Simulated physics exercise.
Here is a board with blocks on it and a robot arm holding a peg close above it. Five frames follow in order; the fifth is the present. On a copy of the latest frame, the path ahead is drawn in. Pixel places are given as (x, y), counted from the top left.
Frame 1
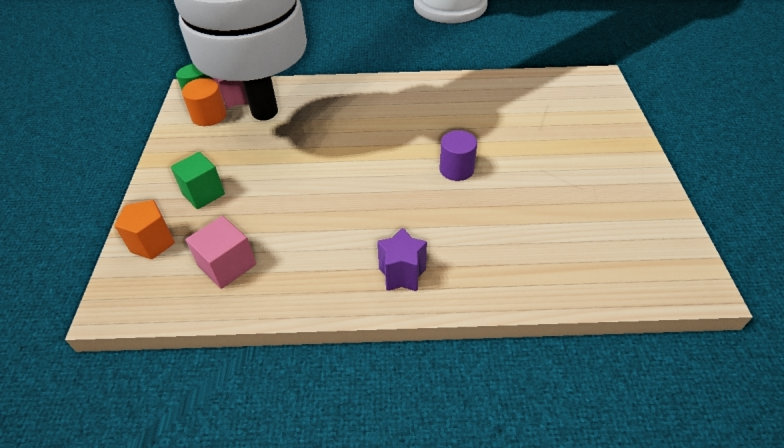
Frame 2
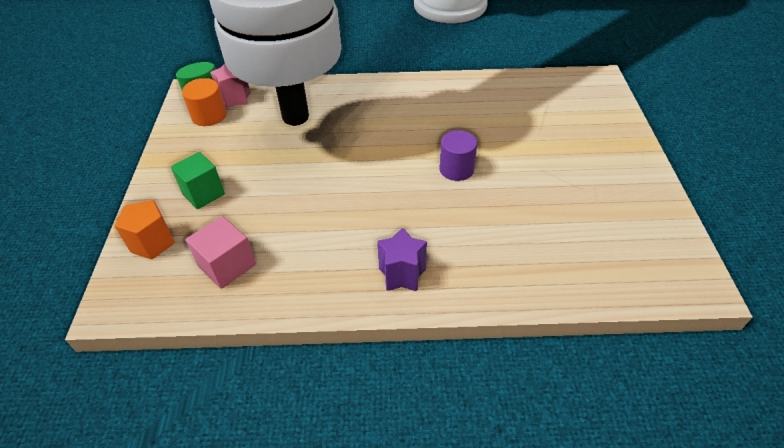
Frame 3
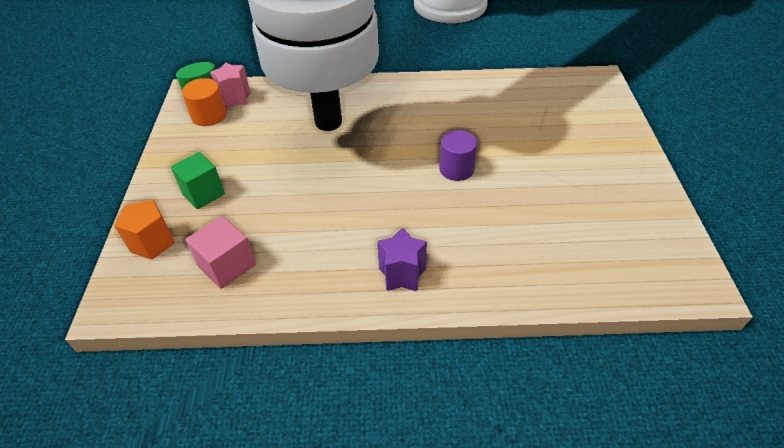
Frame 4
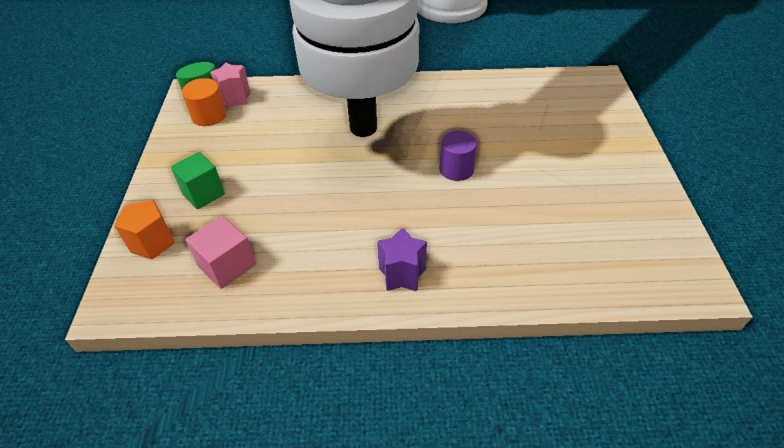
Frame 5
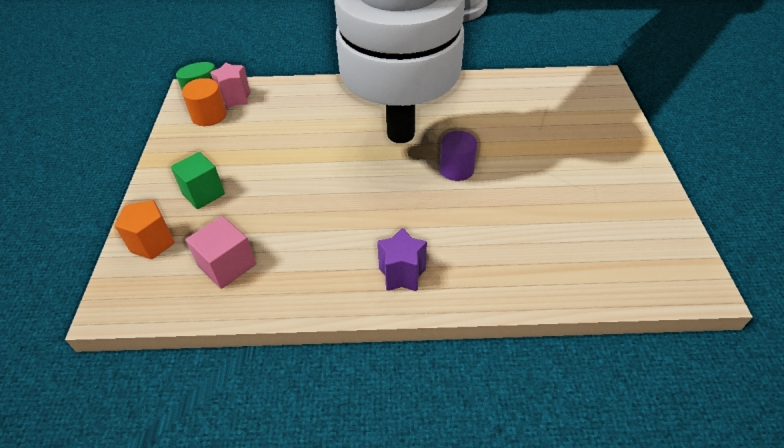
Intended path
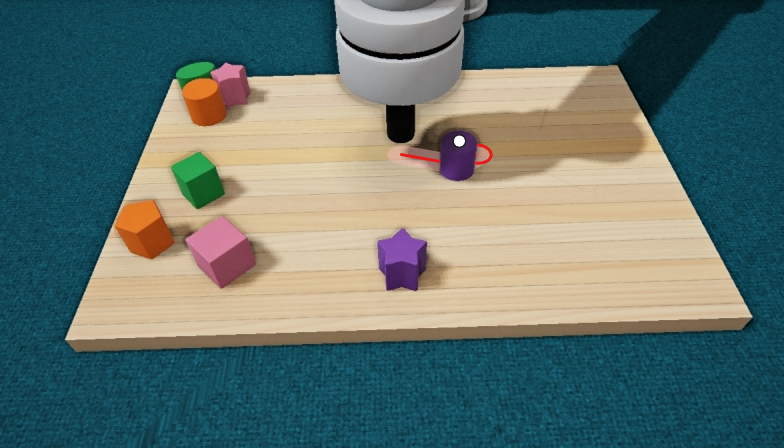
A robot arm moves its black peg right above a wooden board with colored blocks.
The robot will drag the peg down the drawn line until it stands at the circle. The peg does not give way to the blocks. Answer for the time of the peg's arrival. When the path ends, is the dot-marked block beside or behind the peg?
Yes.
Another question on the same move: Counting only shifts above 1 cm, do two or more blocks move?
It seems not.
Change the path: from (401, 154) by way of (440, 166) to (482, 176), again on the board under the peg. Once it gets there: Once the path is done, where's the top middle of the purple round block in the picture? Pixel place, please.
The centre of its top will be at (520, 153).
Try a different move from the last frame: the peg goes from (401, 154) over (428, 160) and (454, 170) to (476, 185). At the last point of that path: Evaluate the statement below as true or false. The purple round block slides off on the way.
False
Path on the board, from (401, 154) through (428, 159) and (455, 163) to (477, 154); the dot is on the purple round block.
On the path given first. Halfway along, peg at (443, 143); purple round block at (473, 145).
At the end, peg at (480, 135); purple round block at (495, 148).
